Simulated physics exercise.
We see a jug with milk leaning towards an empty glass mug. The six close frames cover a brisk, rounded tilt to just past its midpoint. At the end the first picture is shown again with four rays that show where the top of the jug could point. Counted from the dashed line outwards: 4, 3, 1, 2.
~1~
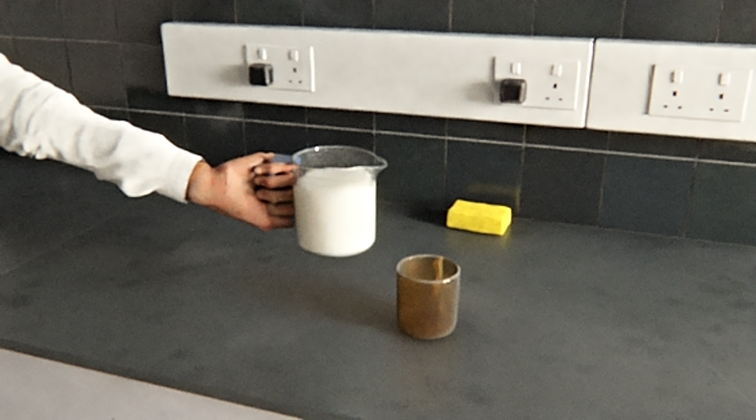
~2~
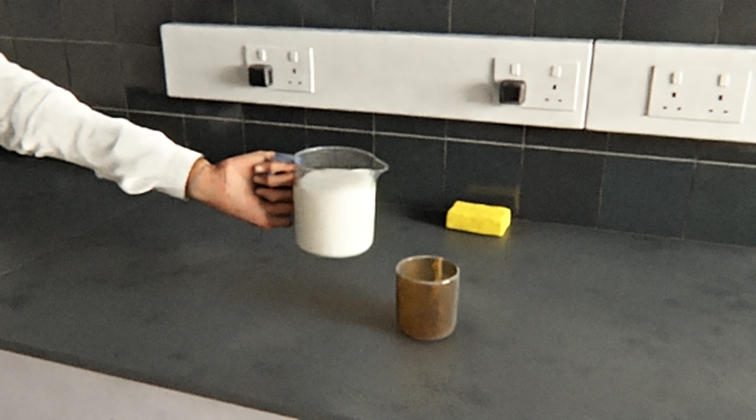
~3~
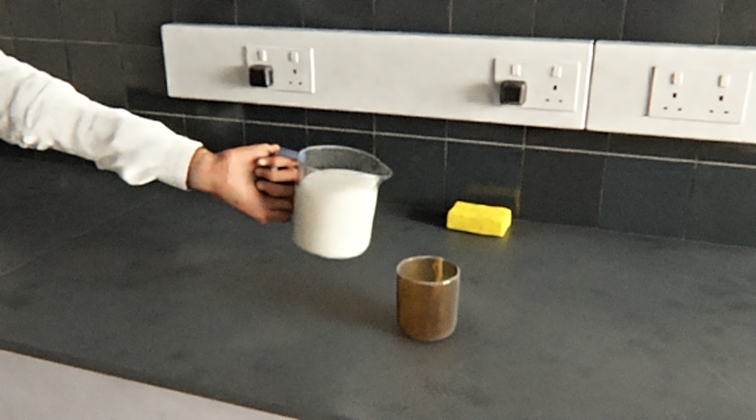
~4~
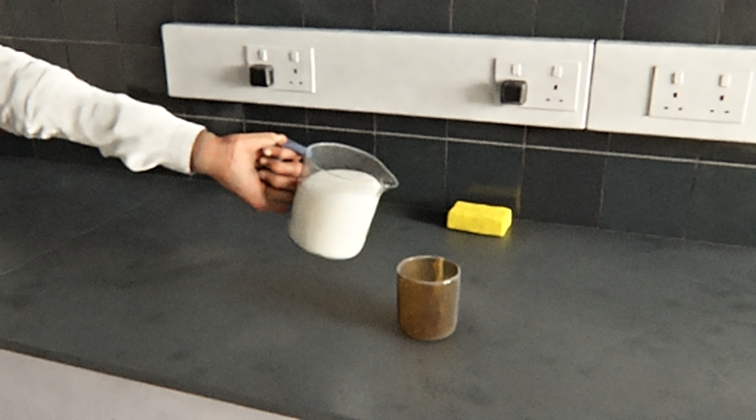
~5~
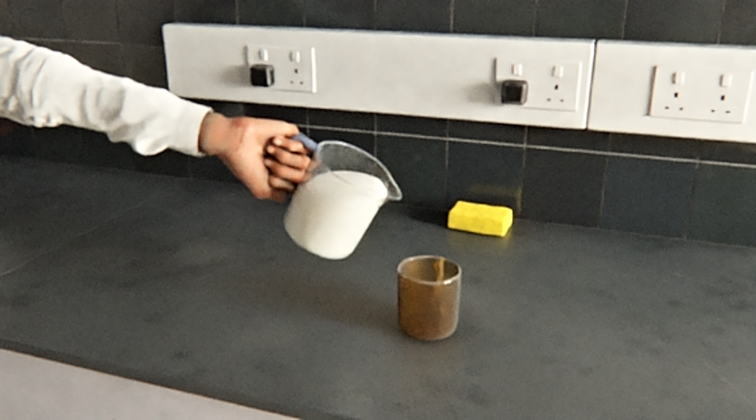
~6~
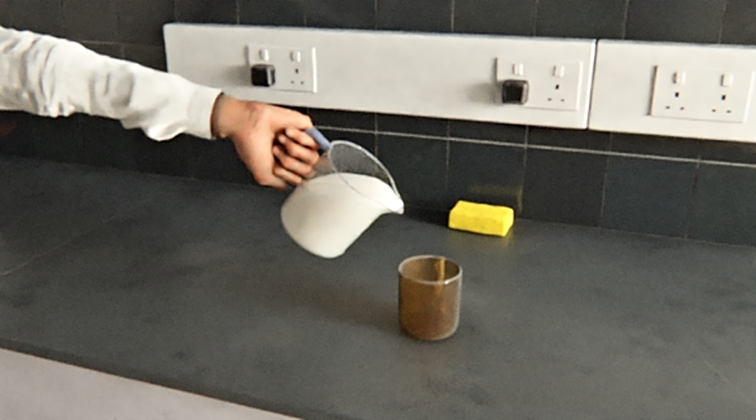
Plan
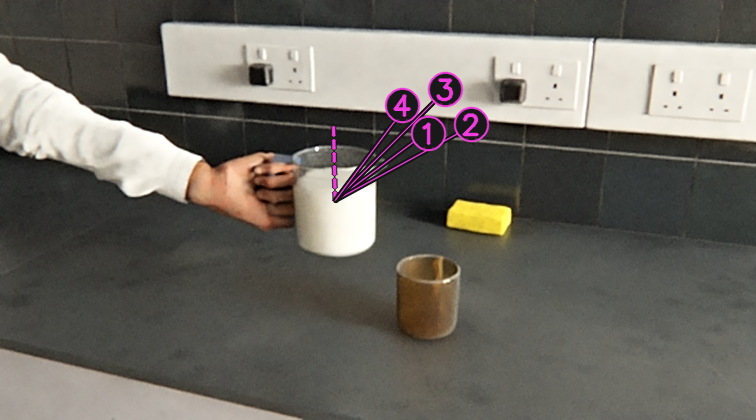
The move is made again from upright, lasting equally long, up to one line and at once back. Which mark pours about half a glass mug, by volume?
Go for 2.
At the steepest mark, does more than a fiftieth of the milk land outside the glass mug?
No, it does not.
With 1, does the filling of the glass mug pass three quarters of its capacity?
No.
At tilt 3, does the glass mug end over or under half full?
Under half.
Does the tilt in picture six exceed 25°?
Yes.
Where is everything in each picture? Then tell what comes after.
The first frame shows upright, lip at (385, 165); rim of the glass mug round (428, 267); nothing has left yet.
The second frame shows tipped about 2°, lip at (386, 168); nothing has left yet.
The third frame shows tipped about 8°, lip at (391, 175); nothing has left yet.
The fourth frame shows tipped about 17°, lip at (395, 185); nothing has left yet.
The fifth frame shows tipped about 28°, lip at (400, 197); nothing has left yet.
The sixth frame shows tipped about 40°, lip at (401, 211); nothing has left yet.
In magenta, 1 at (413, 141); 2 at (457, 133); 3 at (433, 102); 4 at (394, 121).
With 1, the glass mug ends with about 35 % of what it can hold.
With 2, the glass mug ends with about 52 % of what it can hold.
With 3, the glass mug ends with about 21 % of what it can hold.
With 4, the glass mug ends with about 10 % of what it can hold.
